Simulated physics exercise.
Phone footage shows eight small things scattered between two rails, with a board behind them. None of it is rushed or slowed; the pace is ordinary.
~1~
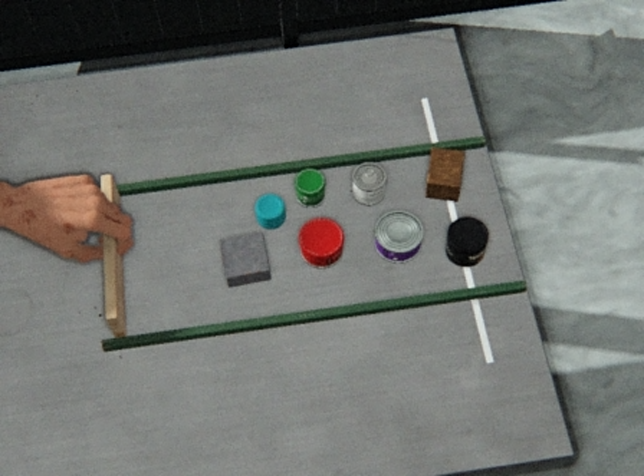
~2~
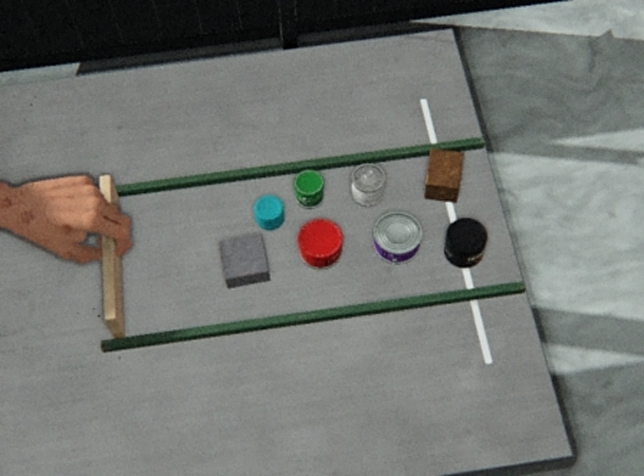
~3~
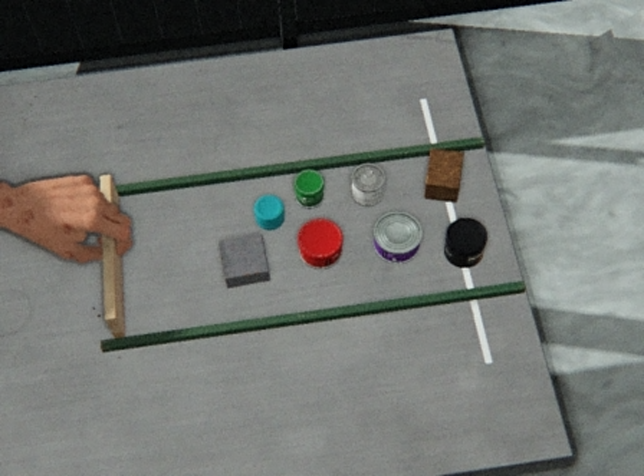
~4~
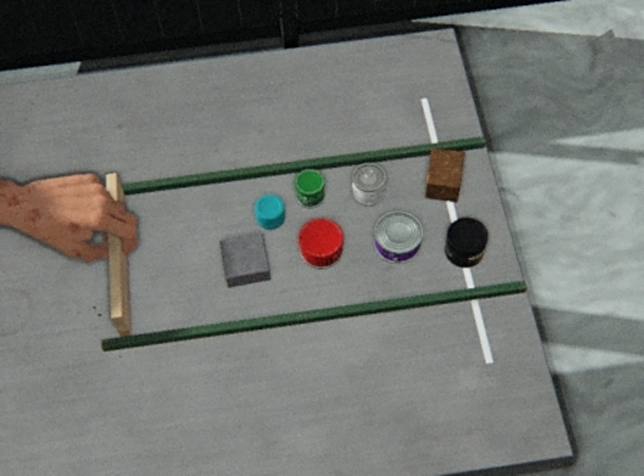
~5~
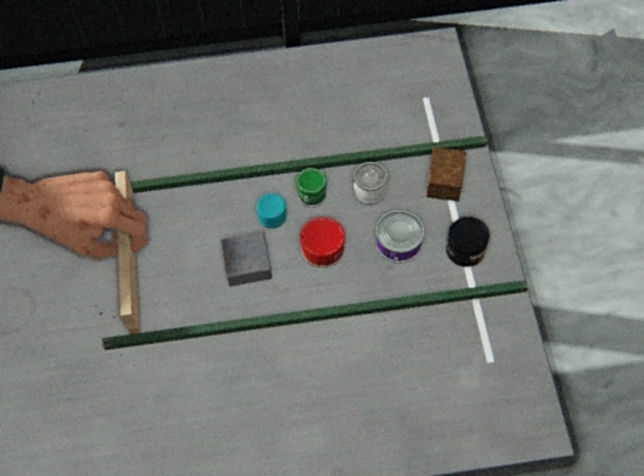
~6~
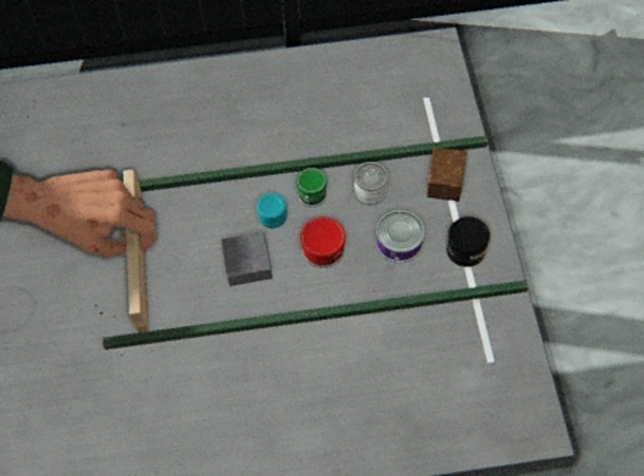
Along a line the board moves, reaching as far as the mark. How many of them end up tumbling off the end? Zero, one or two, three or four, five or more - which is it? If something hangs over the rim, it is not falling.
Answer: Three or four.
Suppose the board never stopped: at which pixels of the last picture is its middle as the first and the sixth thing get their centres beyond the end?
At (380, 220) for the first, at (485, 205) for the sixth.
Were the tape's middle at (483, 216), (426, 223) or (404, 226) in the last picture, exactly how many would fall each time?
The counts come to 5, then 2, then 2.
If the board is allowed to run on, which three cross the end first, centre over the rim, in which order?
In order: The black tub, the purple tin and the brown block.
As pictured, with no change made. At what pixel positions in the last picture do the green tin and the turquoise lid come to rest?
Roughly at (459, 163) and at (467, 198), in that order.
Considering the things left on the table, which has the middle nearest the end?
Result - the white pot.
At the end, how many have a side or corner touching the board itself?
Number: 3.
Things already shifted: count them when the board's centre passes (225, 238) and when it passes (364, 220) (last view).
Counts: 1, 7.
Soon after, none off yet; black tub at rest near (468, 242); brown block at rest near (447, 174); purple tin at rest near (400, 237).
Then, none off yet; black tub moved about its own width near (504, 246); brown block at rest near (447, 174); purple tin moved about its own width near (465, 228).
At rest, the number that fall off is three or four; fallen, red pot, purple tin, brown block and black tub.
